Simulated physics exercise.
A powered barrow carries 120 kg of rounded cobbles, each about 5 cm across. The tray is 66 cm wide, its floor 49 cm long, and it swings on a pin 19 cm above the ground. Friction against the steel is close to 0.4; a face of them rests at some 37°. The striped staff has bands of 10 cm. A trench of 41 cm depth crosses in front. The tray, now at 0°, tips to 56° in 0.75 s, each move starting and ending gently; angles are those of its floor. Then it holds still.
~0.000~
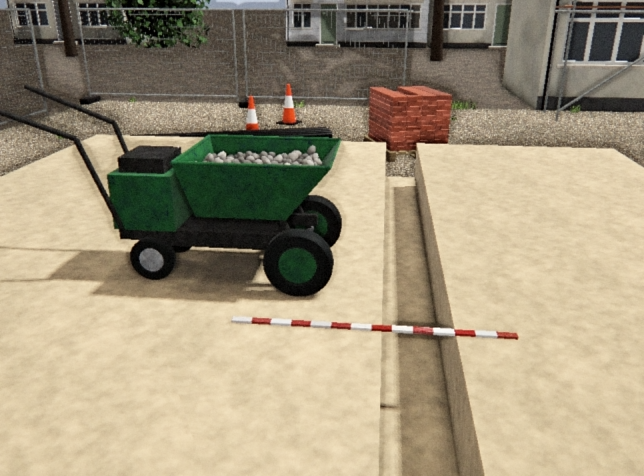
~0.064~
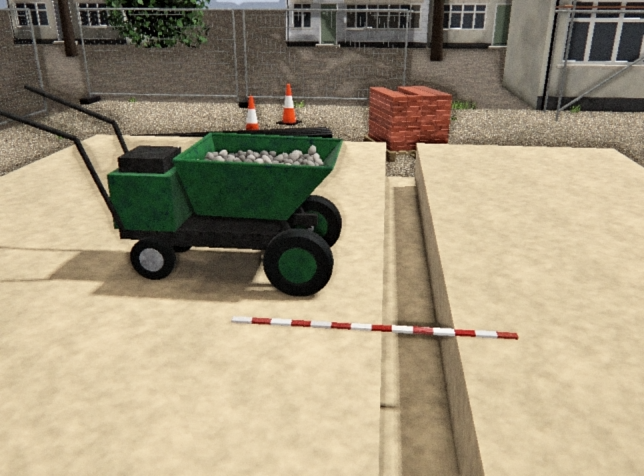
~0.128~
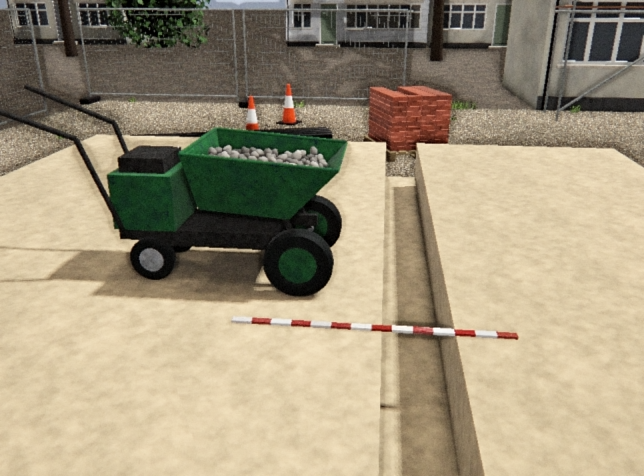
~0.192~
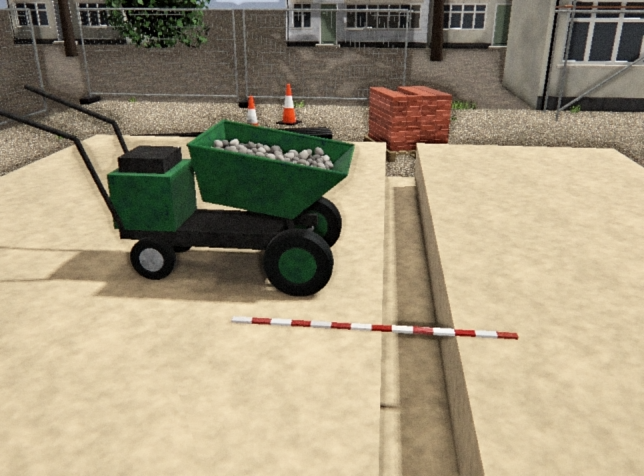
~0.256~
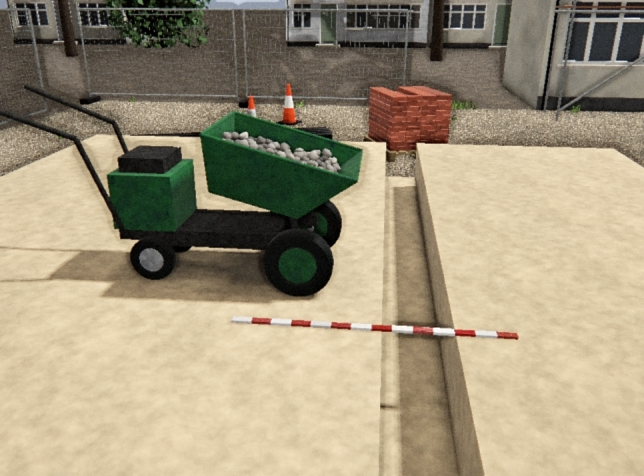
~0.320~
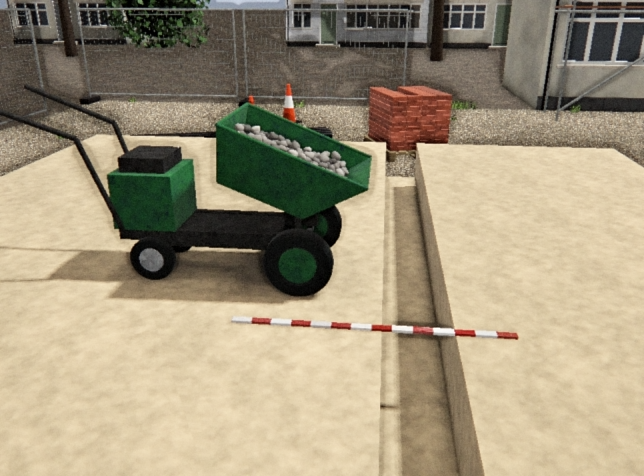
The video shows a green powered barrow loaded with rounded grey stones standing on pale ground beside a narrow trench and a red-and-white striped staff, as its tray gradually tilts, the rear rising and the front lip lowering rightward.
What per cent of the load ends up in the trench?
Close to 38 in a hundred.
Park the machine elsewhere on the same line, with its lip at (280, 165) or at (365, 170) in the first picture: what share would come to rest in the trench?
Near 45 per cent from the first place, 15 from the second.
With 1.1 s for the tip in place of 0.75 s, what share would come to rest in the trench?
It would be near 45 per cent.
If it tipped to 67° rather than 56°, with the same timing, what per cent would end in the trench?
Then about 60 per cent.
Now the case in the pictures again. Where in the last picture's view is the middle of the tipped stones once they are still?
Around (428, 331).
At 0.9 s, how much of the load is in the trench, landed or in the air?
About 5 per cent by then.
After 0.6 s the floor is at 47°; 100 % in the tray; the foremost stones are at (375, 201).
After 0.9 s the floor is at 56°; 95 % in the tray, 5 % in the trench; the foremost stones are at (429, 237).
After 1.2 s the floor is at 56°; 64 % in the tray, 21 % in the trench, 15 % past the trench; the foremost stones are at (511, 283).
After 3.2 s the floor is at 56°; 44 % in the tray, 38 % in the trench, 18 % past the trench; the foremost stones are at (596, 282).
